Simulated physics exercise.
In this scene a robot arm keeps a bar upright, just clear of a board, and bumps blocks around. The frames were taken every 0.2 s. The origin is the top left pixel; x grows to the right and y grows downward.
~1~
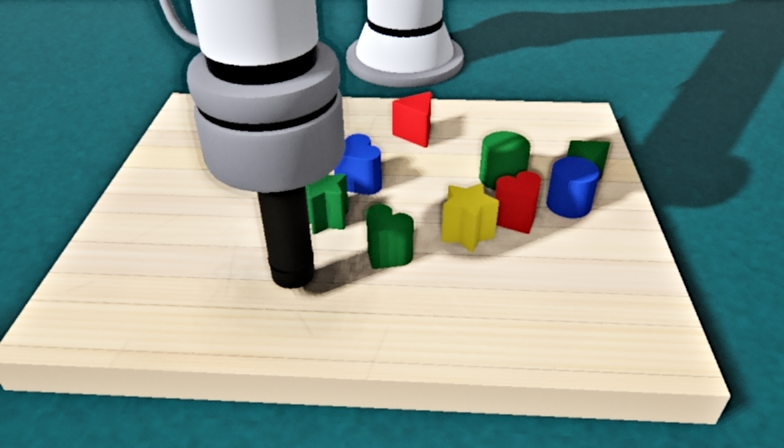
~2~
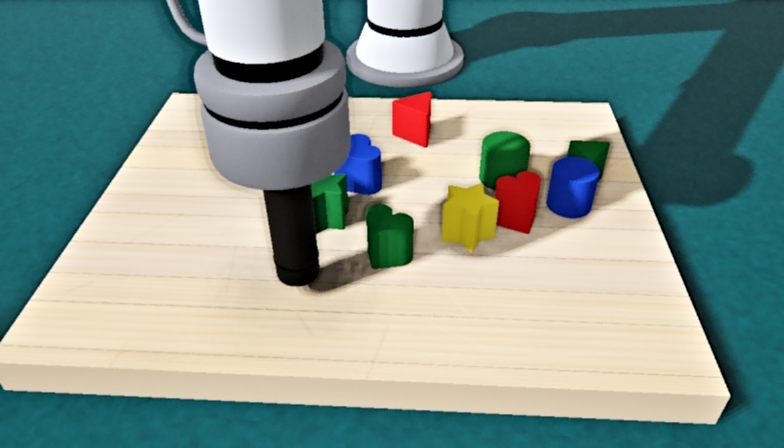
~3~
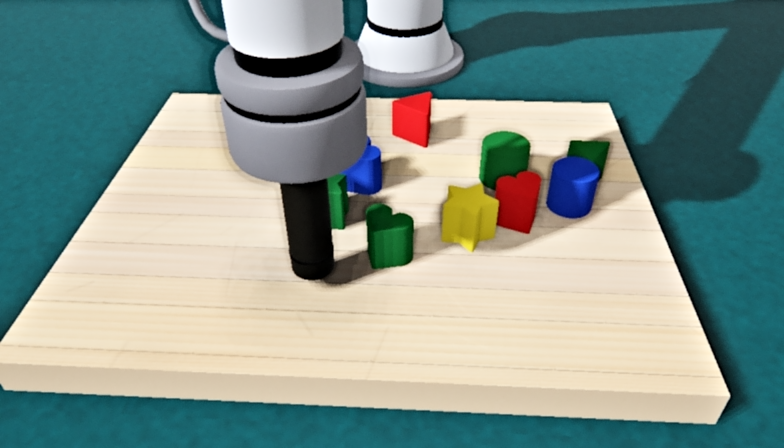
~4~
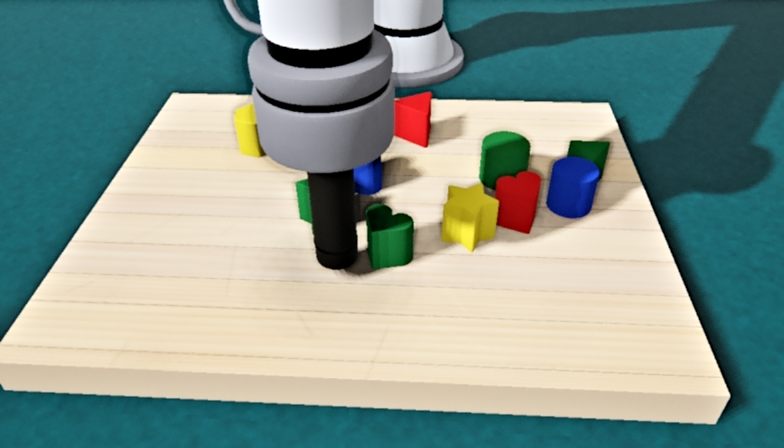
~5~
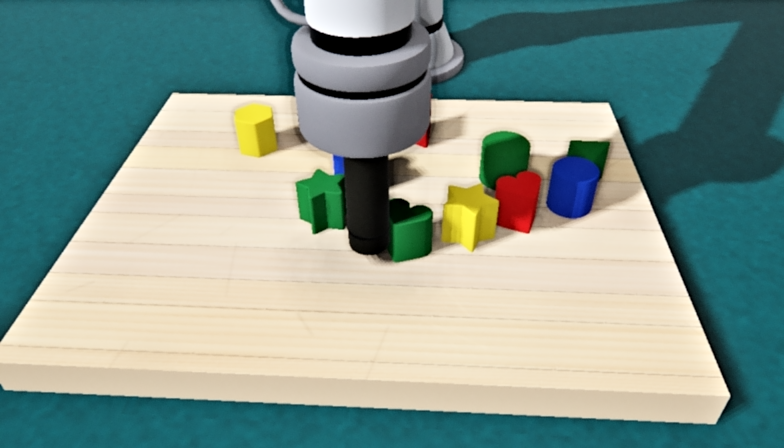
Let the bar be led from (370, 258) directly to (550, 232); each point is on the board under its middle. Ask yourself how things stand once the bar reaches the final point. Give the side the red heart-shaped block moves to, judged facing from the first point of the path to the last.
Well, taking the path from its start to its end as straight ahead, the red heart-shaped block moves to the left.
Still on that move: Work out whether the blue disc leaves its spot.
It gets moved.
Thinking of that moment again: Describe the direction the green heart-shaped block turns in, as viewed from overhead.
The block spins clockwise.
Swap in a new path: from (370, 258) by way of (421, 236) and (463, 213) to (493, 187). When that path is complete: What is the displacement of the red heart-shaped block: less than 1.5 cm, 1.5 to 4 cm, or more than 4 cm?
Offset: 1.5 to 4 cm.
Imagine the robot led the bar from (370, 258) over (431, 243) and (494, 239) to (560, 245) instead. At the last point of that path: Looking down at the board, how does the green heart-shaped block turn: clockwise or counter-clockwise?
Its spin: Clockwise.
The first path, step by step. One third of the way, bar (433, 235); green heart-shaped block (472, 205), turned 15° clockwise; yellow star-shaped block (512, 192), turned 30° anticlockwise; red heart-shaped block (537, 176), turned 15° anticlockwise.
Two thirds of the way, bar (494, 227); green heart-shaped block (537, 211), turned 30° clockwise; yellow star-shaped block (562, 188), turned 80° anticlockwise; red heart-shaped block (544, 166), turned 40° anticlockwise; blue disc (585, 164).
At the end, bar (553, 218); green heart-shaped block (578, 218), turned 95° clockwise; yellow star-shaped block (601, 188), turned 145° anticlockwise; red heart-shaped block (544, 166), turned 40° anticlockwise; blue disc (585, 164).
